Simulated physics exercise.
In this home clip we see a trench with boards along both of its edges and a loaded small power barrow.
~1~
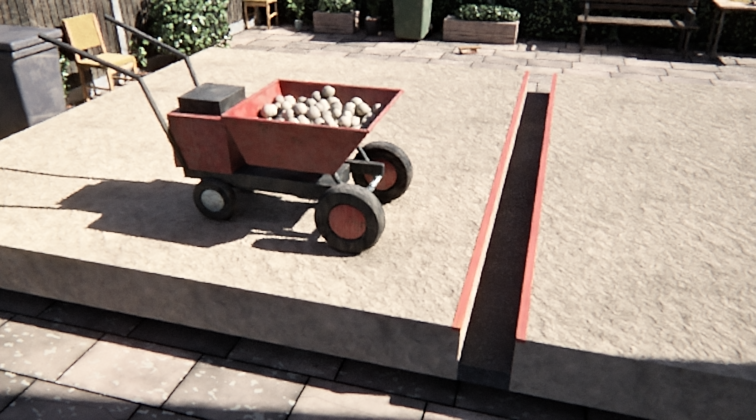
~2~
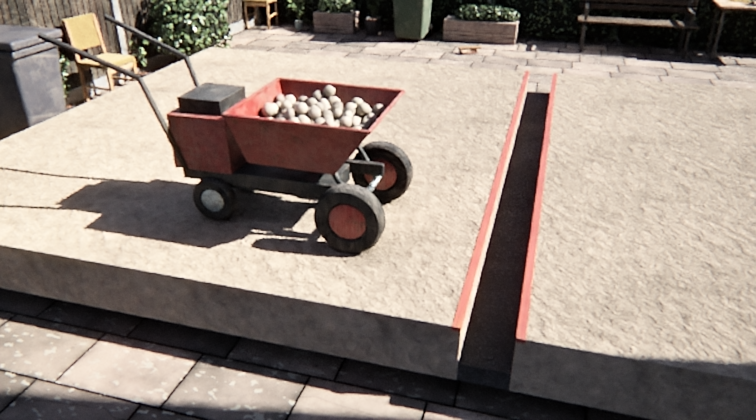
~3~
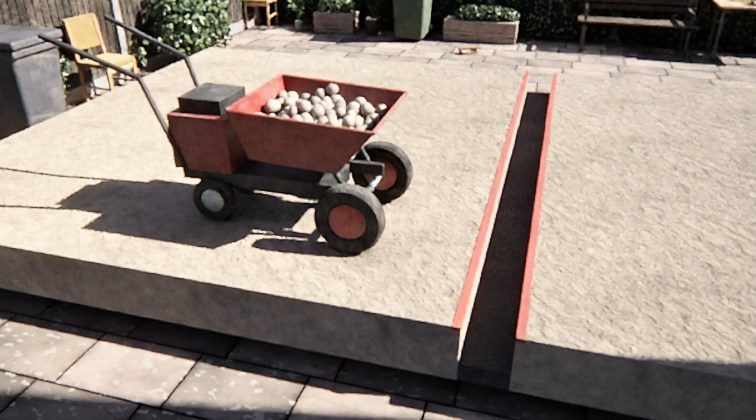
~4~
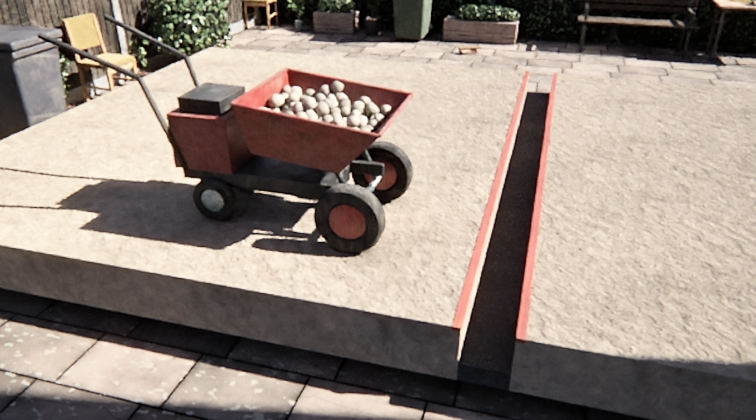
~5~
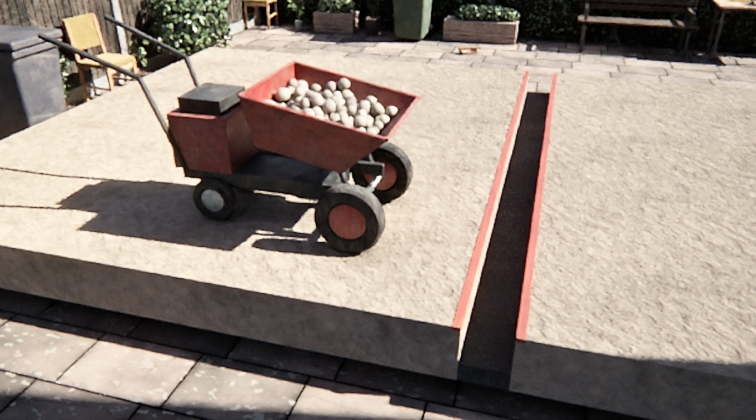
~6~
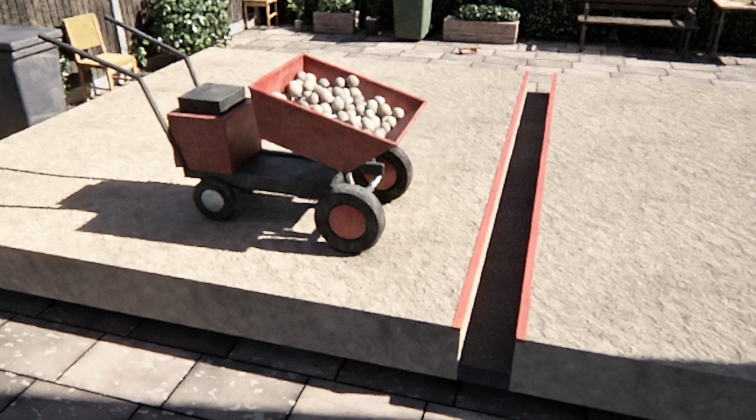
At the start, a red power barrow loaded with rounded stones stands on pale ground, its skip level, left of a narrow trench edged with red boards. The skip then tilts gradually toward the right, its back end rising clear of the chassis, while the wheels stay put and the stones remain heaped inside.
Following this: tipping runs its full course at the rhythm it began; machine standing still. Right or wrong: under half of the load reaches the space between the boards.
Wrong.
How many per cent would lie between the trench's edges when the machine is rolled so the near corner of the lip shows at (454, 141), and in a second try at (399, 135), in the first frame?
First try: Some 0 %; second try: 80 %.
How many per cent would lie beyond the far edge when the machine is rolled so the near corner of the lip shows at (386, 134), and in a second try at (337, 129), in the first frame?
About 10 percent the first time, about 0 percent the second.
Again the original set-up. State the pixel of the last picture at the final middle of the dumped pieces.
About pixel (501, 254).
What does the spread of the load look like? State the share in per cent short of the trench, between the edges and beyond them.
Roughly, short 20 per cent, between 80 per cent and beyond 0 per cent.
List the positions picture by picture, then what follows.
Lip of the skip at (367, 132), level; top of the load at (318, 108), river pebbles; first edge of the trench at (466, 293); far edge at (525, 303), the trench under half as wide as the skip, and about as deep as wide, in the first picture.
Lip of the skip at (369, 133), level; top of the load at (310, 114), in the second picture.
Lip of the skip at (372, 134), tipped barely; top of the load at (313, 112), in the third picture.
Lip of the skip at (379, 136), tipped a little; top of the load at (317, 109), in the fourth picture.
Lip of the skip at (386, 140), tipped a little; top of the load at (313, 102), in the fifth picture.
Lip of the skip at (395, 145), tipped clearly; top of the load at (308, 97); first edge of the trench at (466, 293); far edge at (525, 303), in the sixth picture.
Soon after the last picture, skip tipped steeply; all in the skip.
A little later, skip tipped right over; most in the skip; a small part short of the trench; a small part in or heaped over the trench; a small part falling.
Later still, skip tipped right over; a stray few in the skip; about a quarter short of the trench; most in or heaped over the trench; a stray few beyond it.
At rest, skip tipped right over; about a quarter short of the trench; most in or heaped over the trench; a stray few beyond it.
